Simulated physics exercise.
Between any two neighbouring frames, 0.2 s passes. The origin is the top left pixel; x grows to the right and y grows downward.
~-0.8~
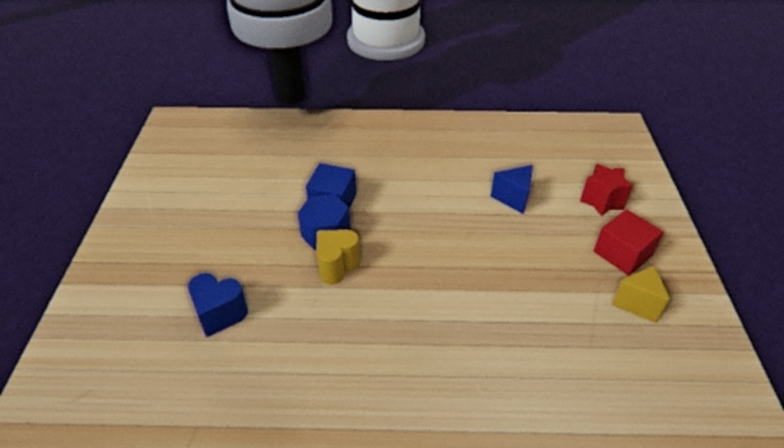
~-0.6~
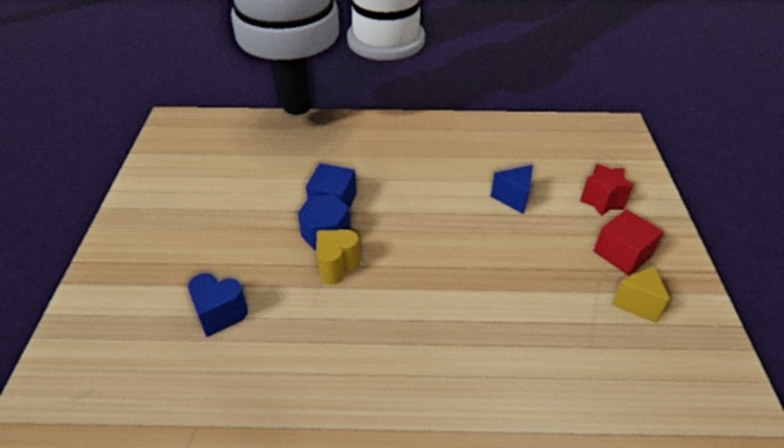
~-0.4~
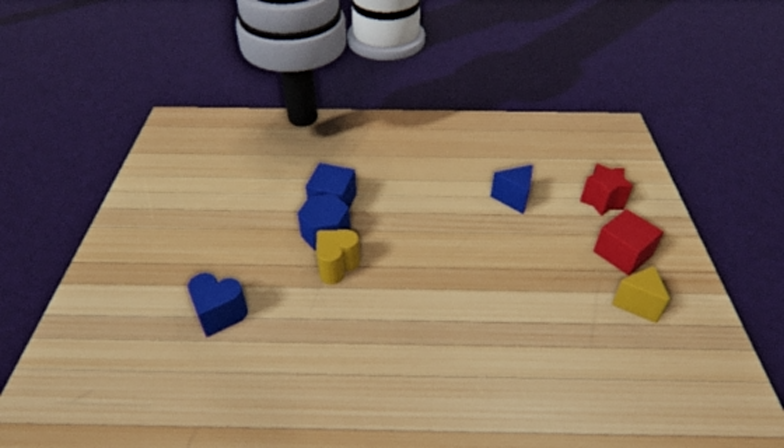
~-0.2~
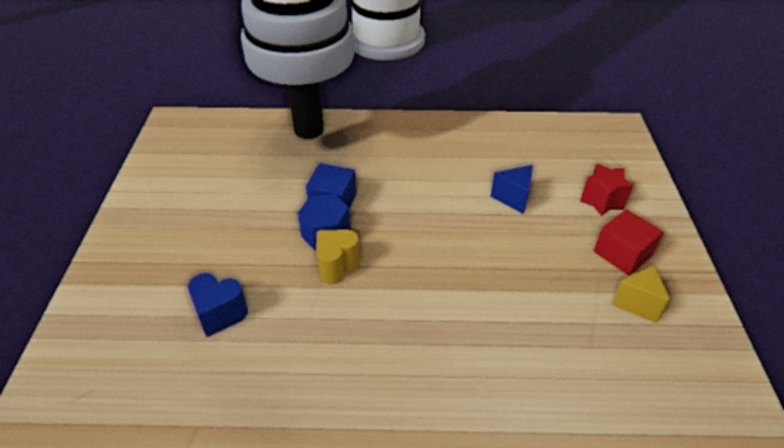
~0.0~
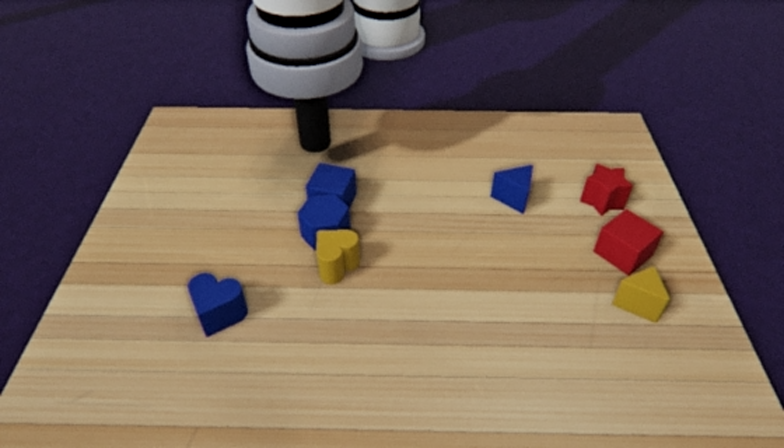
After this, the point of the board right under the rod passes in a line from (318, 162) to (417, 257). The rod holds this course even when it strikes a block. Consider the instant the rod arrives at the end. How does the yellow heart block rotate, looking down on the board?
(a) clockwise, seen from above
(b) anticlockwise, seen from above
My answer is option b.
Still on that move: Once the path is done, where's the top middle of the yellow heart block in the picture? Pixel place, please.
Close to (330, 267).
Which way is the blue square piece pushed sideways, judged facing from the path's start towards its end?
It will end up to the right.
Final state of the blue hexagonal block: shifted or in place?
Once the rod is done, the blue hexagonal block is in a new spot.
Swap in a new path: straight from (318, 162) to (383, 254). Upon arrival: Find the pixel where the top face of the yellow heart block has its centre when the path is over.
Its top centre is at about (331, 292).
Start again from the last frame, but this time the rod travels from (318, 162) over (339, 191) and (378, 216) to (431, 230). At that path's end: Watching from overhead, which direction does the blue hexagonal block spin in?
From above, it looks like the blue hexagonal block goes clockwise.
On the path given first. One third of the way, rod at (347, 173); blue hexagonal block at (323, 219), turned 20° clockwise; blue square piece at (338, 190); yellow heart block at (333, 250).
Two thirds of the way, rod at (381, 205); blue hexagonal block at (314, 236), turned 60° clockwise; blue square piece at (353, 218), turned 35° clockwise; yellow heart block at (330, 267), turned 25° anticlockwise.
At the end, rod at (418, 240); blue hexagonal block at (313, 236), turned 60° clockwise; blue square piece at (353, 218), turned 40° clockwise; yellow heart block at (330, 267), turned 25° anticlockwise.
